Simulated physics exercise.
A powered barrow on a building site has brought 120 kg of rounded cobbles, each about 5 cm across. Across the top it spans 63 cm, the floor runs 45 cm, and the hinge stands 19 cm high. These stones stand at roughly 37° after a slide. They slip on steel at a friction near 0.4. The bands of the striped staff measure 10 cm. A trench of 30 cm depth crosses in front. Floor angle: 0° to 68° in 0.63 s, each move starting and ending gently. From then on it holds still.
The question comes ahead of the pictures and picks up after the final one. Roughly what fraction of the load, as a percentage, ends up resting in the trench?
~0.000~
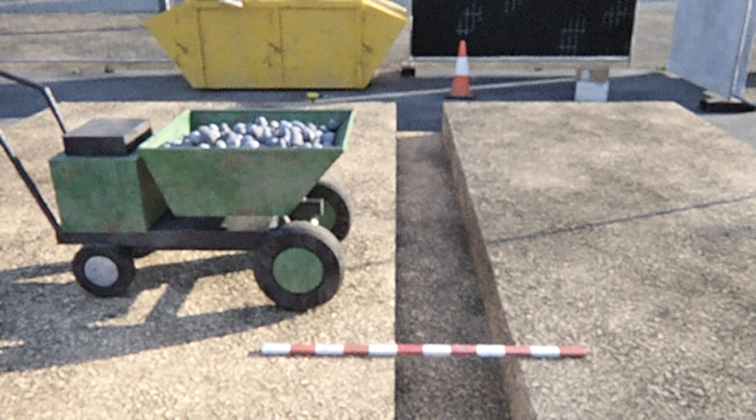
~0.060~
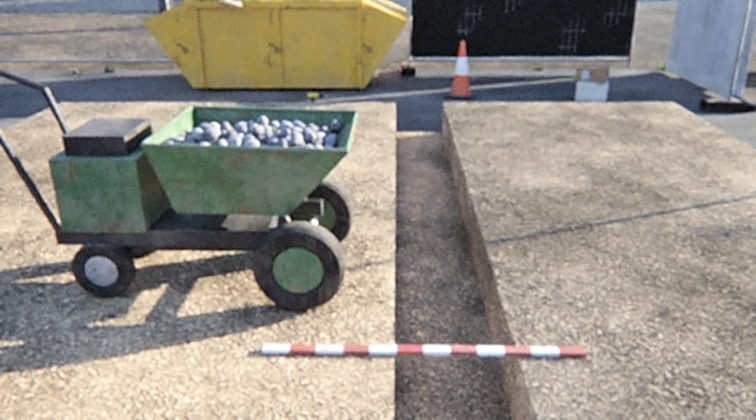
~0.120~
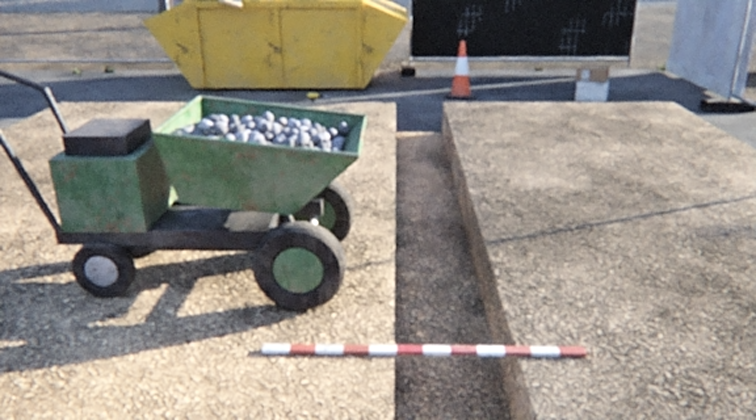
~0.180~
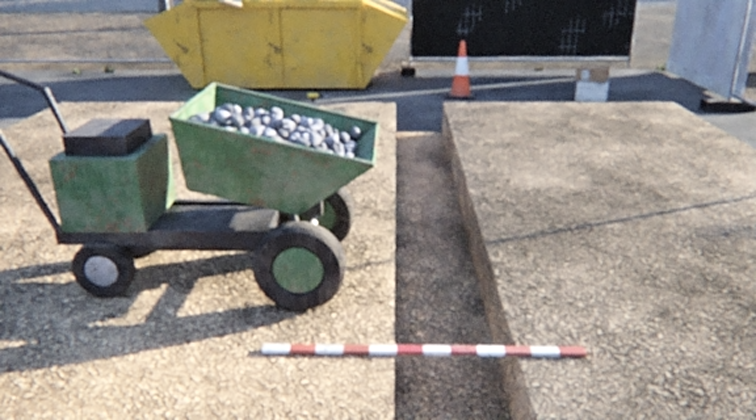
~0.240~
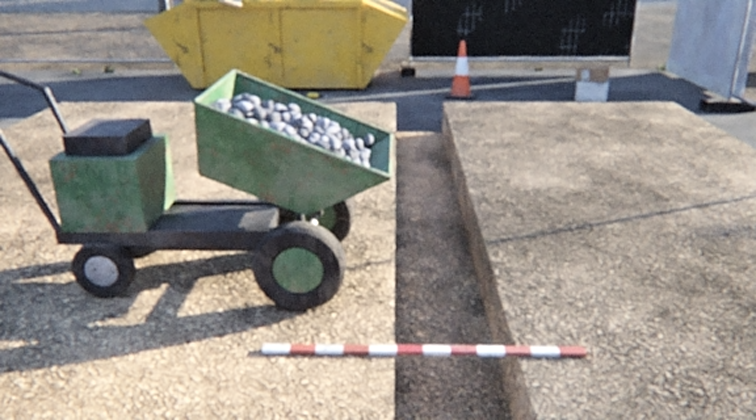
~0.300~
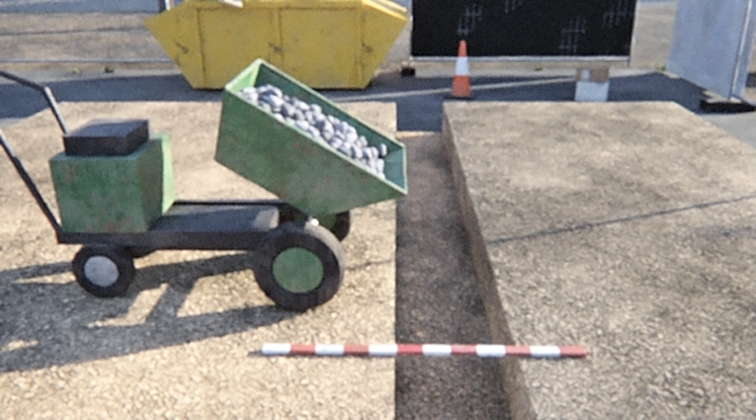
Roughly 74 per cent of the load.
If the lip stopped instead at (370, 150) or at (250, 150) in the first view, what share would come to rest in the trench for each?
From the first spot near 50, from the second near 80 per cent.
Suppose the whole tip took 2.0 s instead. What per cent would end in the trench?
Around 95 per cent would end in the trench.
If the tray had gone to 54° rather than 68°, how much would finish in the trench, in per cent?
Trench share: Approx. 45%.
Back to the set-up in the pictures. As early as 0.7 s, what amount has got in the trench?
Close to 25 per cent at that time.
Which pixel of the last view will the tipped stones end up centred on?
Their middle ends up near (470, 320).
After 0.5 s the floor is at 57°; 100 % in the tray; the foremost stones are at (414, 200).
After 0.7 s the floor is at 68°; 75 % in the tray, 25 % in the trench; the foremost stones are at (500, 269).
After 1.1 s the floor is at 68°; 24 % in the tray, 50 % in the trench, 26 % past the trench; the foremost stones are at (643, 271).
After 3.0 s the floor is at 68°; 0 % in the tray, 74 % in the trench, 26 % past the trench; the foremost stones are past the picture's edge.
